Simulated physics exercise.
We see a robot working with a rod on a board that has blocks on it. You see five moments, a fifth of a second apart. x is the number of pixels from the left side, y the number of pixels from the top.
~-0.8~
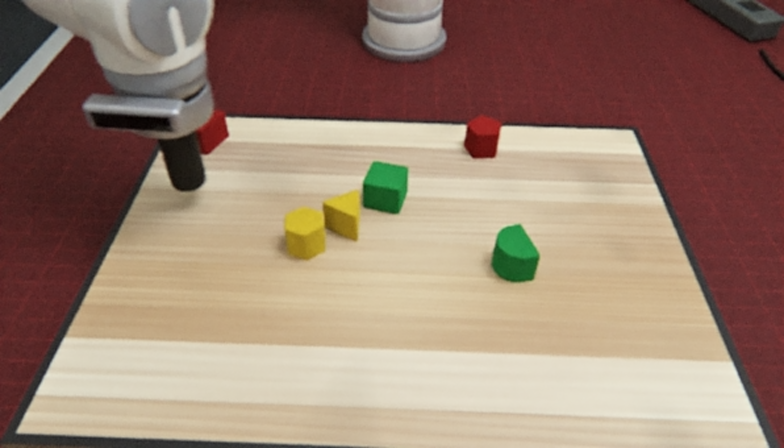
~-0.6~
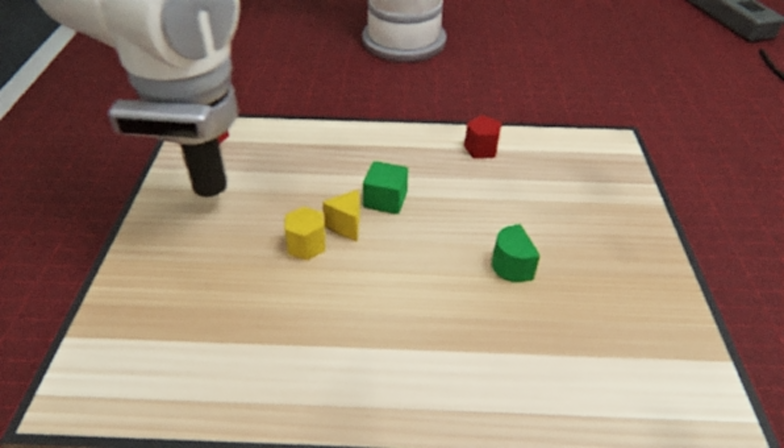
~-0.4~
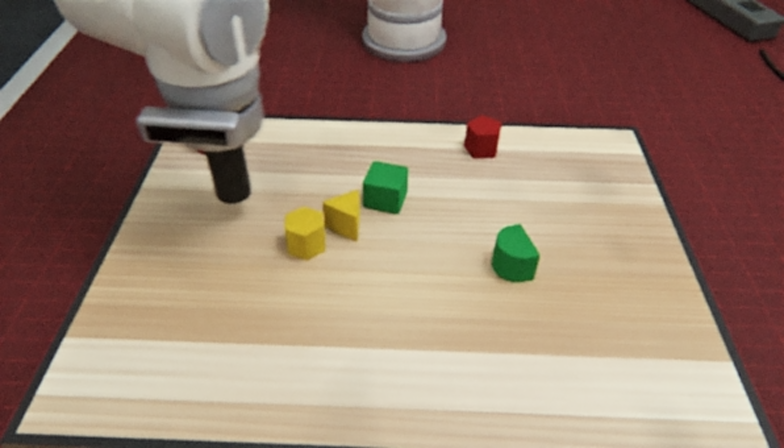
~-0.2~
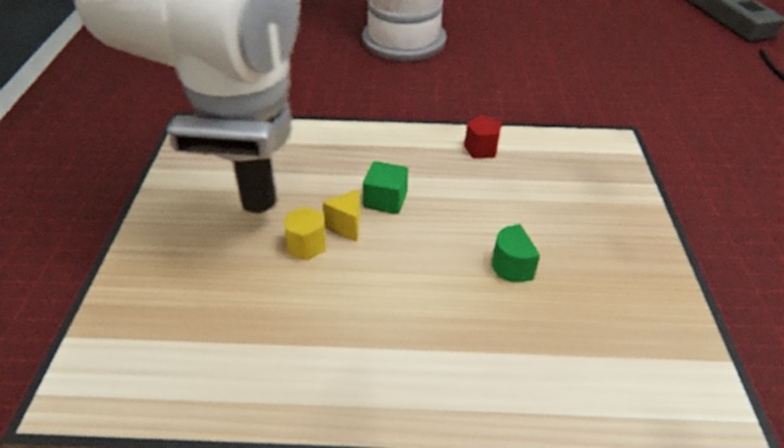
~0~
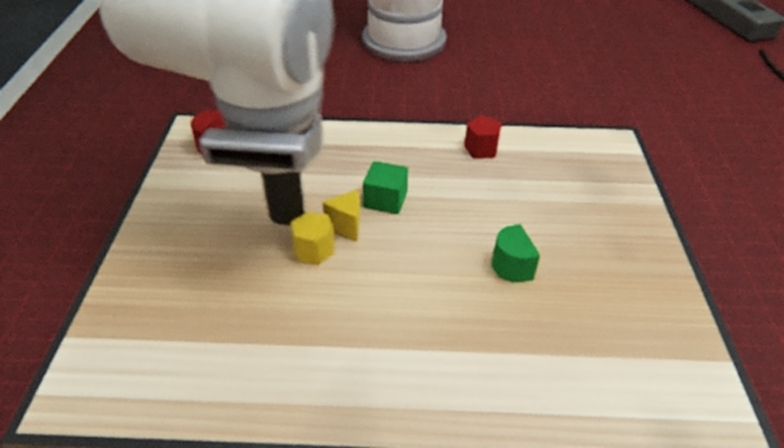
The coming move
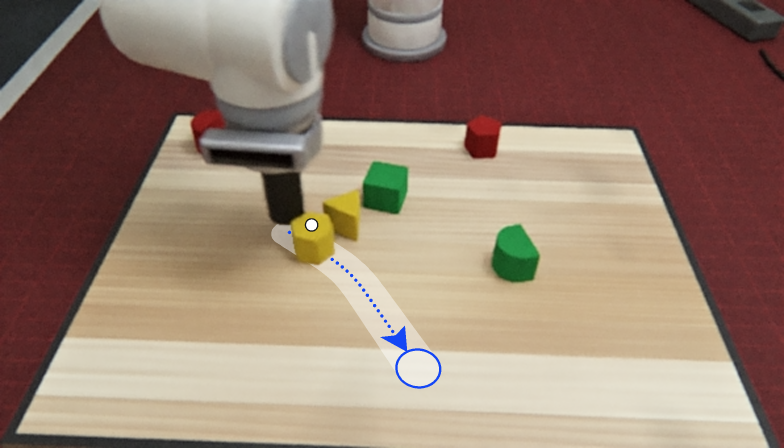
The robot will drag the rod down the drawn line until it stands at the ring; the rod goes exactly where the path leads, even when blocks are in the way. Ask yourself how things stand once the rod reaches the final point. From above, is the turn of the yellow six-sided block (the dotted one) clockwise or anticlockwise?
Spin direction: Counter-clockwise.
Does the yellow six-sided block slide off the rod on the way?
The answer is yes.
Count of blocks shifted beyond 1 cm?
The way I see it, the answer is one.
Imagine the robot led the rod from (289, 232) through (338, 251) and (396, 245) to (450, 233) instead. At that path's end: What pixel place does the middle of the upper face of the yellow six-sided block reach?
The answer is (364, 255).
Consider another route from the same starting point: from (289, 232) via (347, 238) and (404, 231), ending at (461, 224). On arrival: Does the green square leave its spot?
Yes, that is how it ends up.
Drawn move, from (289, 232) via (339, 264) and (378, 311), ending at (418, 368); the dot is on the yellow six-sided block.
The first path, step by step. One third of the way, rod at (339, 247); yellow six-sided block at (367, 260).
Two thirds of the way, rod at (378, 293); yellow six-sided block at (419, 300), turned 30° anticlockwise.
At the end, rod at (420, 351); yellow six-sided block at (452, 317), turned 70° anticlockwise; yellow triangular piece still.
